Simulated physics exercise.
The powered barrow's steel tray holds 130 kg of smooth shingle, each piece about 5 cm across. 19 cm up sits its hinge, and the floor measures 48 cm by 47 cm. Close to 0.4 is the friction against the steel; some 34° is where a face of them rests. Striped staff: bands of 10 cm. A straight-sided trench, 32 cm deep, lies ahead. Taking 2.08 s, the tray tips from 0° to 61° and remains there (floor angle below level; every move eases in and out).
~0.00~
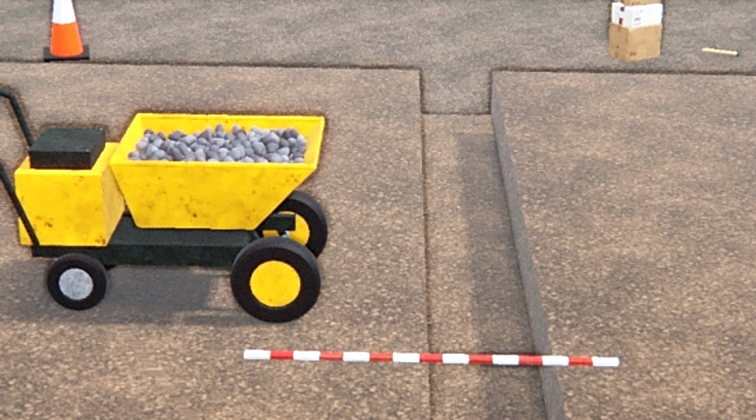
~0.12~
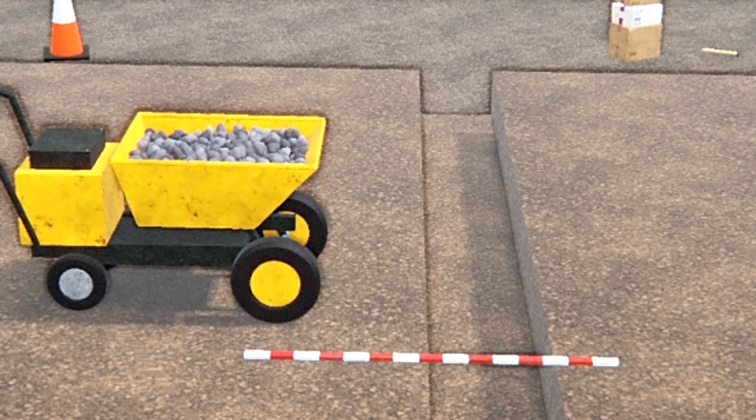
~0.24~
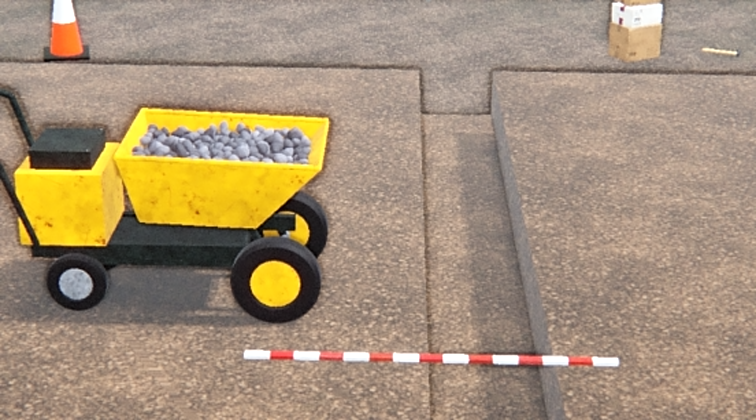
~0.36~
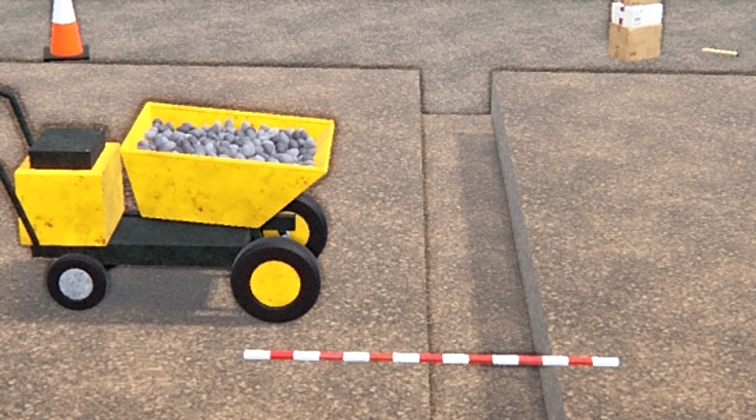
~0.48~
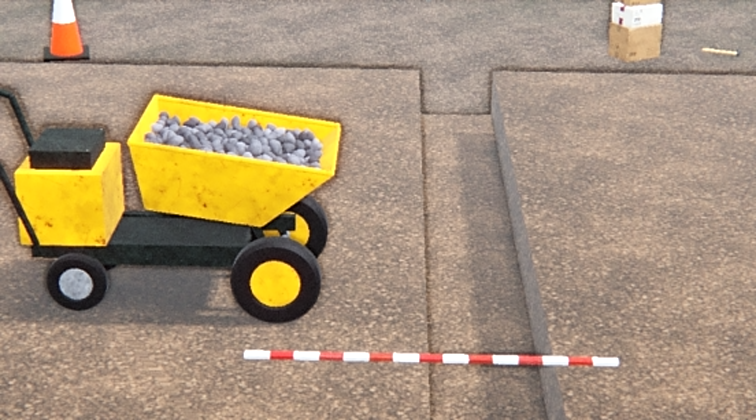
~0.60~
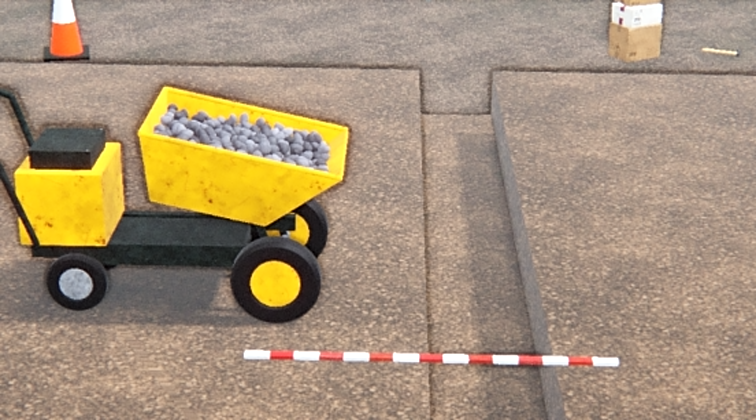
In this clip, a yellow powered barrow loaded with grey stones stands still beside a trench and a red-and-white striped staff, while its tray slowly tilts, the rear rising and the front lip dipping slightly to the right.
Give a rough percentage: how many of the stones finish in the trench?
99 %.
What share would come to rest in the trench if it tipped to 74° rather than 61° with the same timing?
About 100%.
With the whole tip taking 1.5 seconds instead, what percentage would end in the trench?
100 per cent.
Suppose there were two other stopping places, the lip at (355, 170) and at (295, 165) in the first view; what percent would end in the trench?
About 100 and 85 per cent.
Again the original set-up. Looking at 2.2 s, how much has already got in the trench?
By that point it's something like 40 in a hundred.
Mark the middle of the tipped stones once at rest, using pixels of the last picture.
Around (474, 349).
After 1.6 s the floor is at 51°; 100 % in the tray; the foremost stones are at (407, 215).
After 2.2 s the floor is at 61°; 54 % in the tray, 4 % short of the trench, 42 % in the trench; the foremost stones are at (530, 348).
After 2.5 s the floor is at 61°; 30 % in the tray, 4 % short of the trench, 66 % in the trench; the foremost stones are at (535, 371).
After 4.5 s the floor is at 61°; 0 % in the tray, 1 % short of the trench, 99 % in the trench; the foremost stones are at (534, 360).
